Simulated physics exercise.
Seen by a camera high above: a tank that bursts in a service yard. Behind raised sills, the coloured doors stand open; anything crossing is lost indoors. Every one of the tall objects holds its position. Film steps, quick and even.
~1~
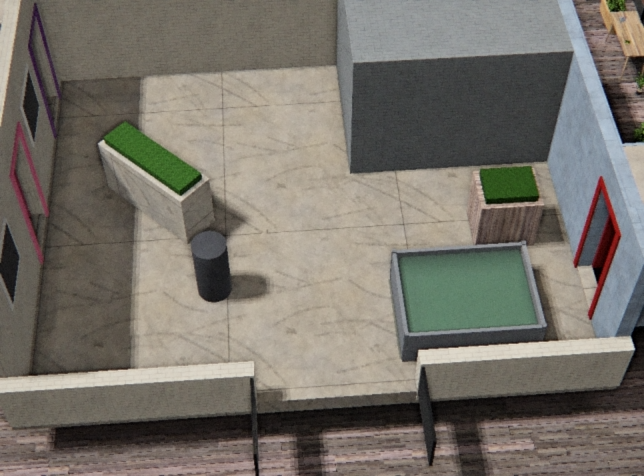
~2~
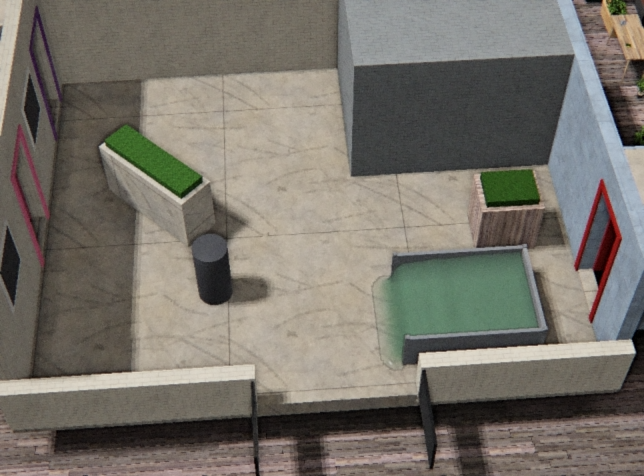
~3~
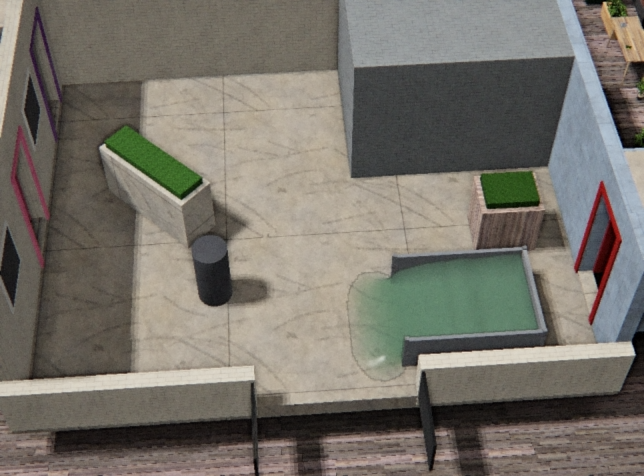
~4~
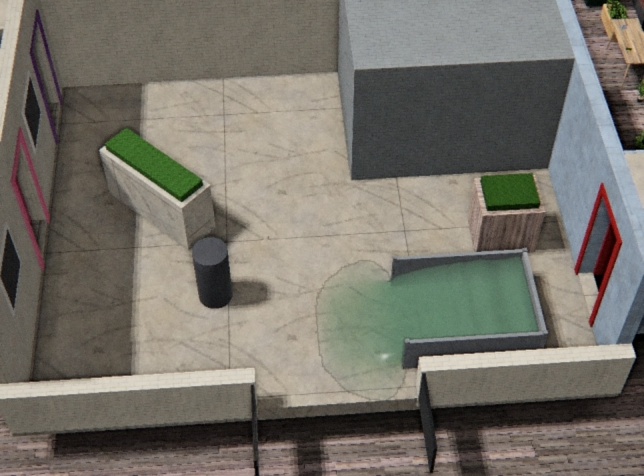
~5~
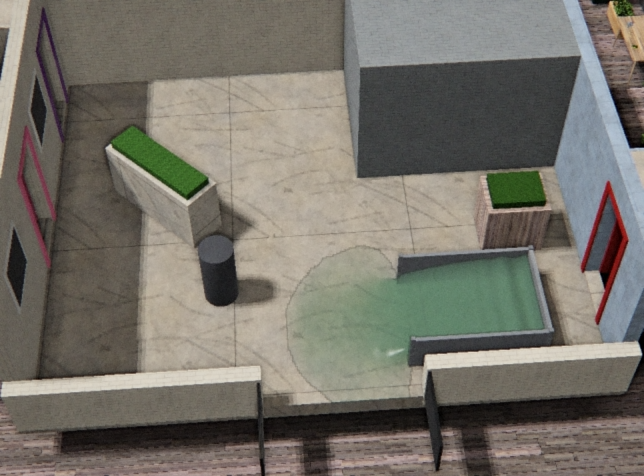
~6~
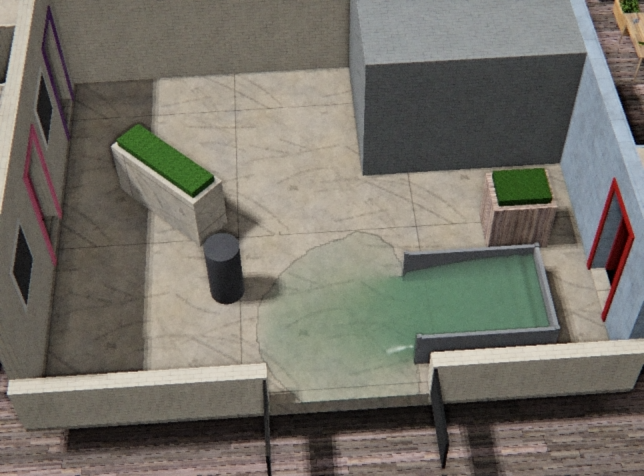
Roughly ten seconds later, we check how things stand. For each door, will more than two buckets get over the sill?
One by one: Red door: Two pails at most, pink door: Two pails at most, purple door: Two pails at most.
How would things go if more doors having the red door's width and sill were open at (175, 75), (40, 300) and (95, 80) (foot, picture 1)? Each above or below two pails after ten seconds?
Going door by door: The first remains below the limit, the second runs past the limit, the third runs past the limit.
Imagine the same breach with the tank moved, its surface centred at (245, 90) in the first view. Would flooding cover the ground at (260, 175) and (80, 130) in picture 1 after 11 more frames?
Result: Spared; inundated.
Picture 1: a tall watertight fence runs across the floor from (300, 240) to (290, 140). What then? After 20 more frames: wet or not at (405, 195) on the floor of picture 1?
Spared.
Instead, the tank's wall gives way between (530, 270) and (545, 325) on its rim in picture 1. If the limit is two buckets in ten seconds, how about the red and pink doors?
Well, red gets more, but pink gets less.
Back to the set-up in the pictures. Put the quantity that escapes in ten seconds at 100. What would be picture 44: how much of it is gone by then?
That comes to 85 per cent, as I work it out.
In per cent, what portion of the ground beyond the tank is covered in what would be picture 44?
About 60 %.
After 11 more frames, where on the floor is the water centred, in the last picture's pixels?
I would point to (324, 320).
A moment on, water covers 25 % of the floor; the red door not reached, the pink door not reached, the purple door not reached.
Next, water covers 35 % of the floor; the red door not reached, the pink door not reached, the purple door not reached.
Then, water covers 45 % of the floor; the red door not reached, the pink door wet at the sill, nothing in, the purple door not reached.
Later, water covers 60 % of the floor; the red door not reached, the pink door under two buckets in, the purple door wet at the sill, nothing in.
In the end, water covers 70 % of the floor; the red door not reached, the pink door under two buckets in, the purple door under two buckets in.
